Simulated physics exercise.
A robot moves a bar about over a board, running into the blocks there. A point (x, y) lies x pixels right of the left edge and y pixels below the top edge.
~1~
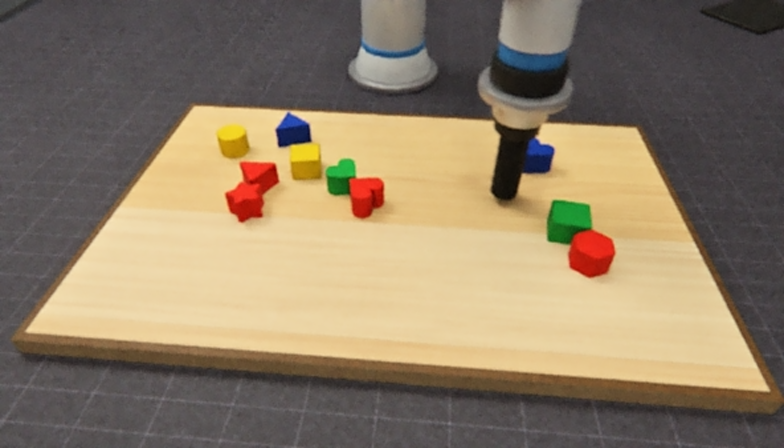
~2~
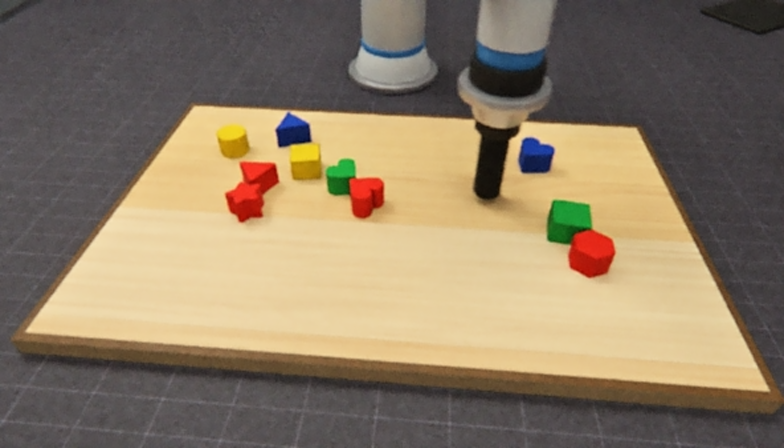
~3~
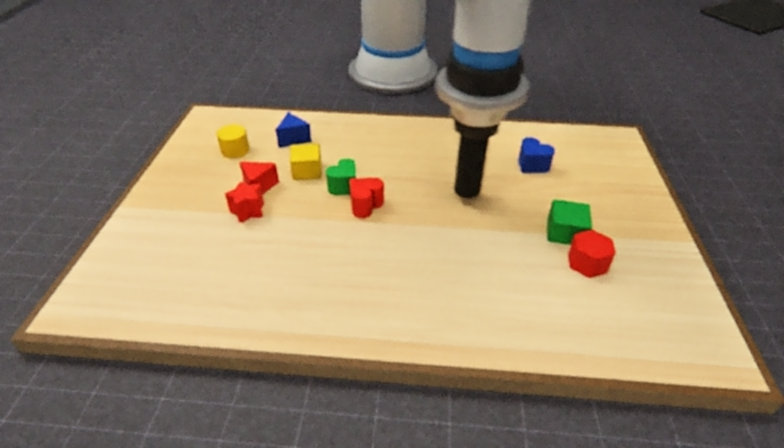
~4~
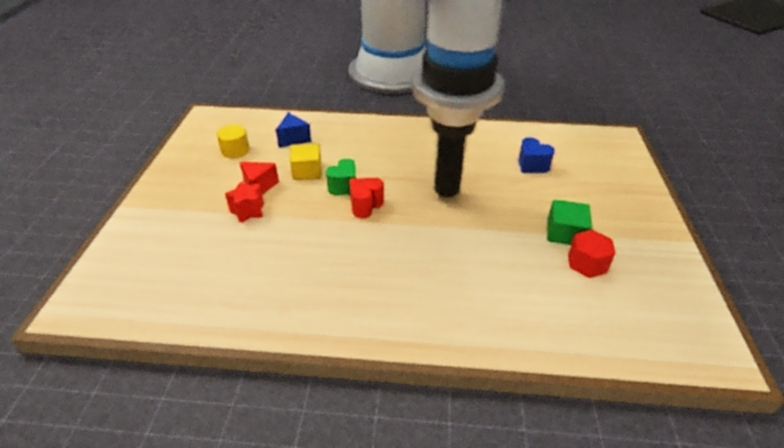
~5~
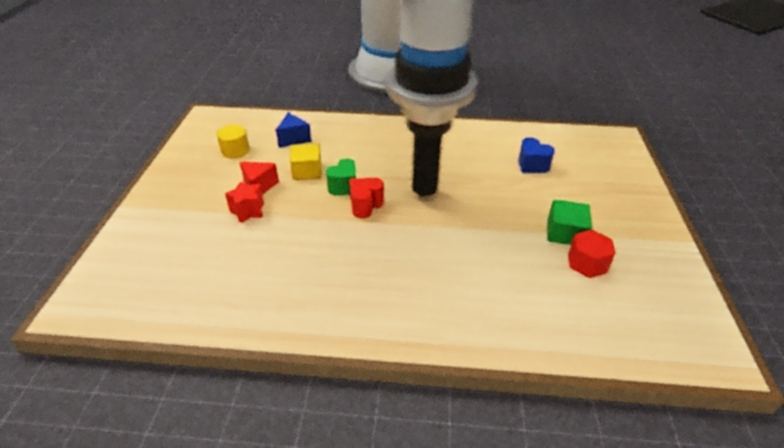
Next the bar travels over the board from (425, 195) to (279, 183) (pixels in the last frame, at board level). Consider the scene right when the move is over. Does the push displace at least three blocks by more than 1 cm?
Short answer: Yes.
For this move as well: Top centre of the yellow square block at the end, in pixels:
It is at (281, 139).
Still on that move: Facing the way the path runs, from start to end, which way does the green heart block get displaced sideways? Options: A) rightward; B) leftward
The correct letter is A.
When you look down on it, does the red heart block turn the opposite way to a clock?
My answer is yes.
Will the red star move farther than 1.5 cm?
It seems not.
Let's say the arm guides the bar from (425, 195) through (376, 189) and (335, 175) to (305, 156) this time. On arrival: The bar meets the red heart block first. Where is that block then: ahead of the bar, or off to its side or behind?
It falls back or aside.
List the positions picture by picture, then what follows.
In the first picture, bar tip at (504, 192); block tops, red star at (243, 191); red triangular block at (256, 168); yellow square block at (305, 152); green heart block at (343, 168); red heart block at (365, 186).
In the second picture, bar at (486, 191); blocks unchanged.
In the third picture, bar at (467, 190); blocks unchanged.
In the fourth picture, bar at (447, 189); blocks unchanged.
In the fifth picture, bar at (425, 188); red star at (243, 191); red triangular block at (256, 168); yellow square block at (305, 152); green heart block at (343, 168); red heart block at (365, 186).
The first path, step by step. One third of the way, bar at (375, 184); red heart block at (354, 189), turned 25° anticlockwise.
Two thirds of the way, bar at (325, 180); yellow square block at (293, 147), turned 25° clockwise; green heart block at (301, 162), turned 30° clockwise; red heart block at (346, 191), turned 55° anticlockwise.
At the end, bar at (277, 176); red star in place; red triangular block at (243, 168), turned 60° anticlockwise; yellow square block at (281, 139), turned 90° clockwise; green heart block at (262, 152), turned 70° clockwise; red heart block at (346, 191), turned 55° anticlockwise.
